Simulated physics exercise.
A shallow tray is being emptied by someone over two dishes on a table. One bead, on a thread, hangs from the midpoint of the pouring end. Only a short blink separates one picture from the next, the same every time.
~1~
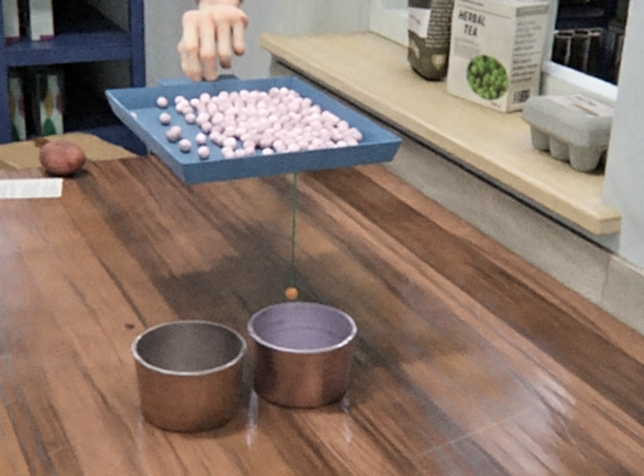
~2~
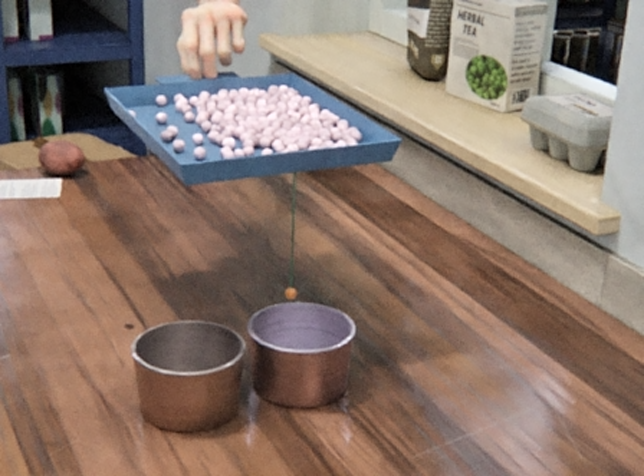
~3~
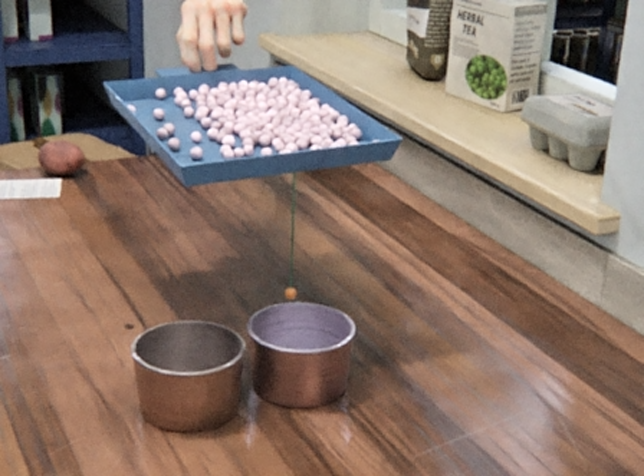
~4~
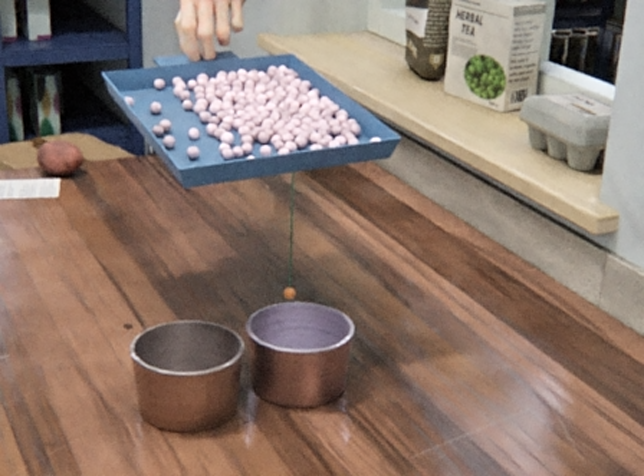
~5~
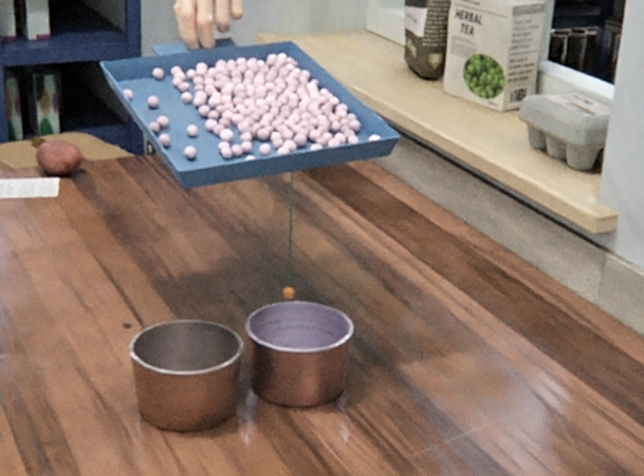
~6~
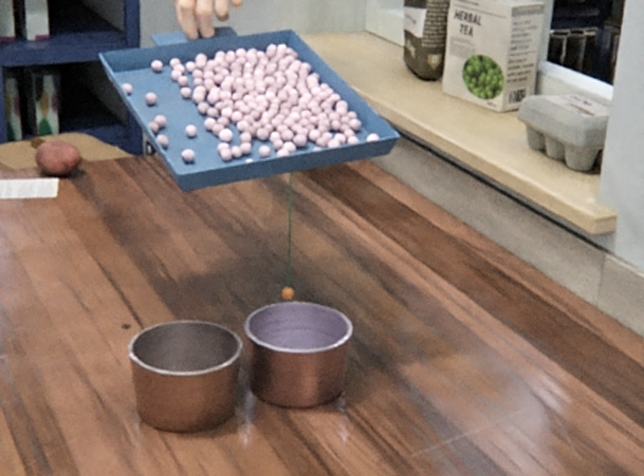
In a room with a shelf along the right wall, a wooden table is seen from slightly above. A blue tray of pale pink beads is held over two metallic dishes, an orange bead hanging on a thread beneath it, with a tea box and grey egg carton behind. The hand raises the tray's far side, the near edge dips slightly left, and the pink beads shift a little while the view stays nearly still.
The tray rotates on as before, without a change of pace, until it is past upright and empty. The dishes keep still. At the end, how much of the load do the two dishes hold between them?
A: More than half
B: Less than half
The answer is A.
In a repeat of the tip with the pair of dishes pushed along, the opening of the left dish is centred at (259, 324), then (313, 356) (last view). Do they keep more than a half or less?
For the two places in order: A minority share, a minority share.
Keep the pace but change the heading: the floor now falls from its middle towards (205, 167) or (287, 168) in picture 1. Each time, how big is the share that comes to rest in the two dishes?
Roughly 70 percent, then 50 percent.
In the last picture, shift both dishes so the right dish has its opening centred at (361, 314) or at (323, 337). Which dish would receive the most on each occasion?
Well, the left-side one at the first spot and the left-side one at the second.
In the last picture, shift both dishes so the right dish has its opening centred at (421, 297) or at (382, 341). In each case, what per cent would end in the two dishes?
About 10 and 20 per cent.
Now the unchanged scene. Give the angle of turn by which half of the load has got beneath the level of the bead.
80 degrees.
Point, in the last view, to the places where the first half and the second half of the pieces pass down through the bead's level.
First close to (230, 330), next close to (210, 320).
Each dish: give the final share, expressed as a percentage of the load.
Left dish around 60, right dish around 30, both in a hundred.
Soon after the last picture, tray tipped steeply; nearly all on the tray; a stray few in the left dish; a small part in the air.
A little later, tray tipped right over; a small part on the tray; about half in the left dish; about a quarter in the right dish; a small part outside both; a small part in the air.
Later still, tray tipped past a quarter turn; about two thirds in the left dish; about a quarter in the right dish; a small part outside both.
By the end, tray tipped past a quarter turn; about two thirds in the left dish; about a quarter in the right dish; a small part outside both.
